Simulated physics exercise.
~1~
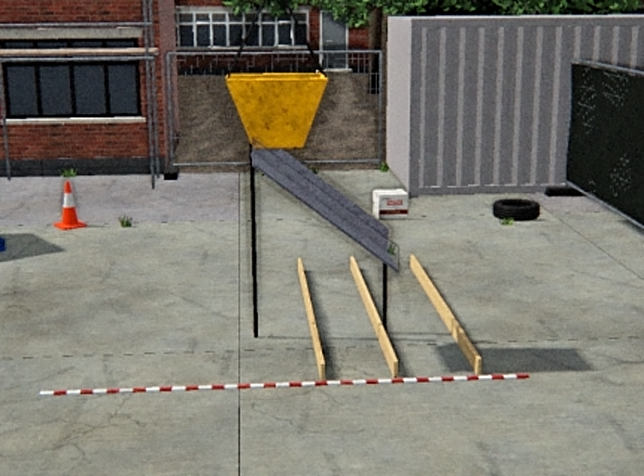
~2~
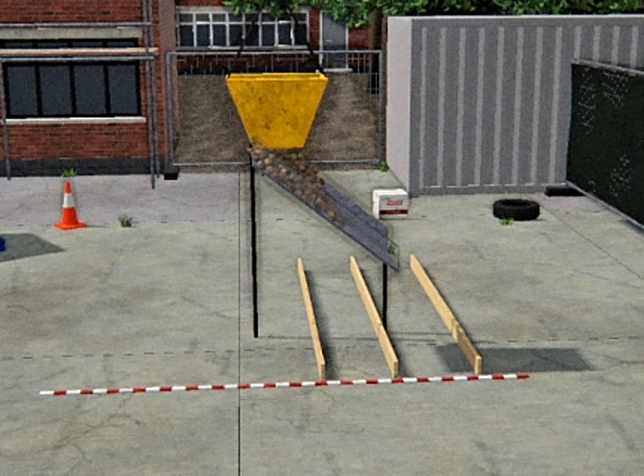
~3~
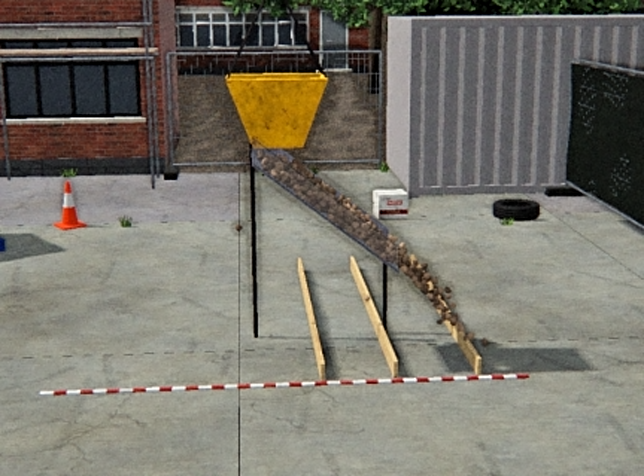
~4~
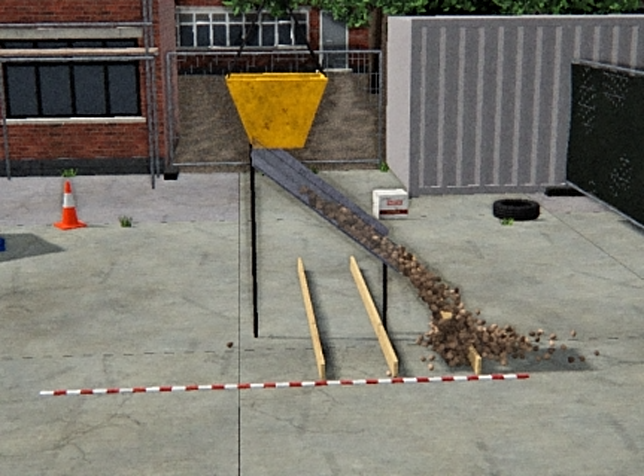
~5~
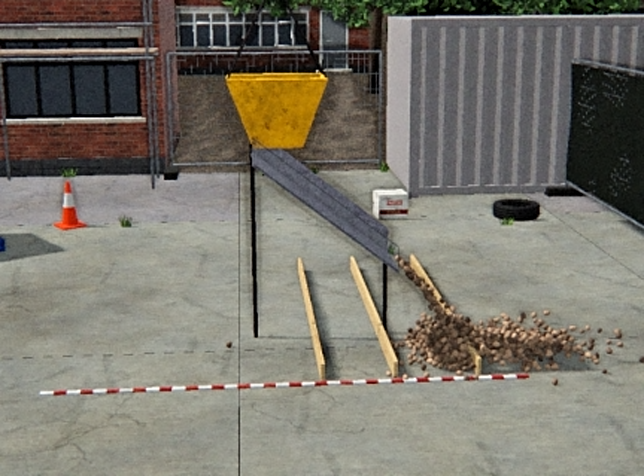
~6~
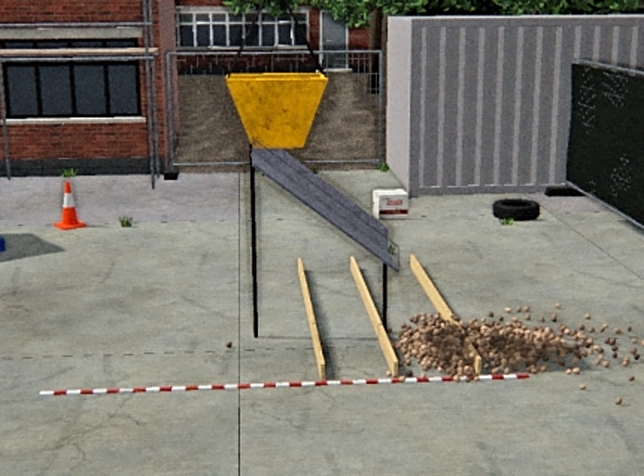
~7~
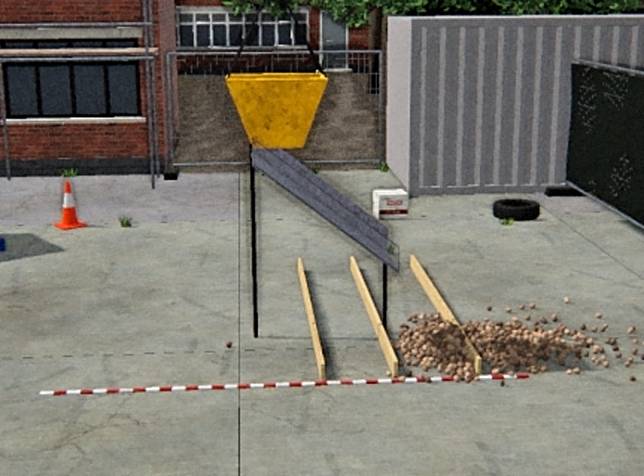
In a concrete yard, brown stones dropped from a yellow hopper, slid down a sloping grey chute to the right and poured over the rightmost wooden plank, ending in a spread-out heap on both sides of it, with some scattered farther right.
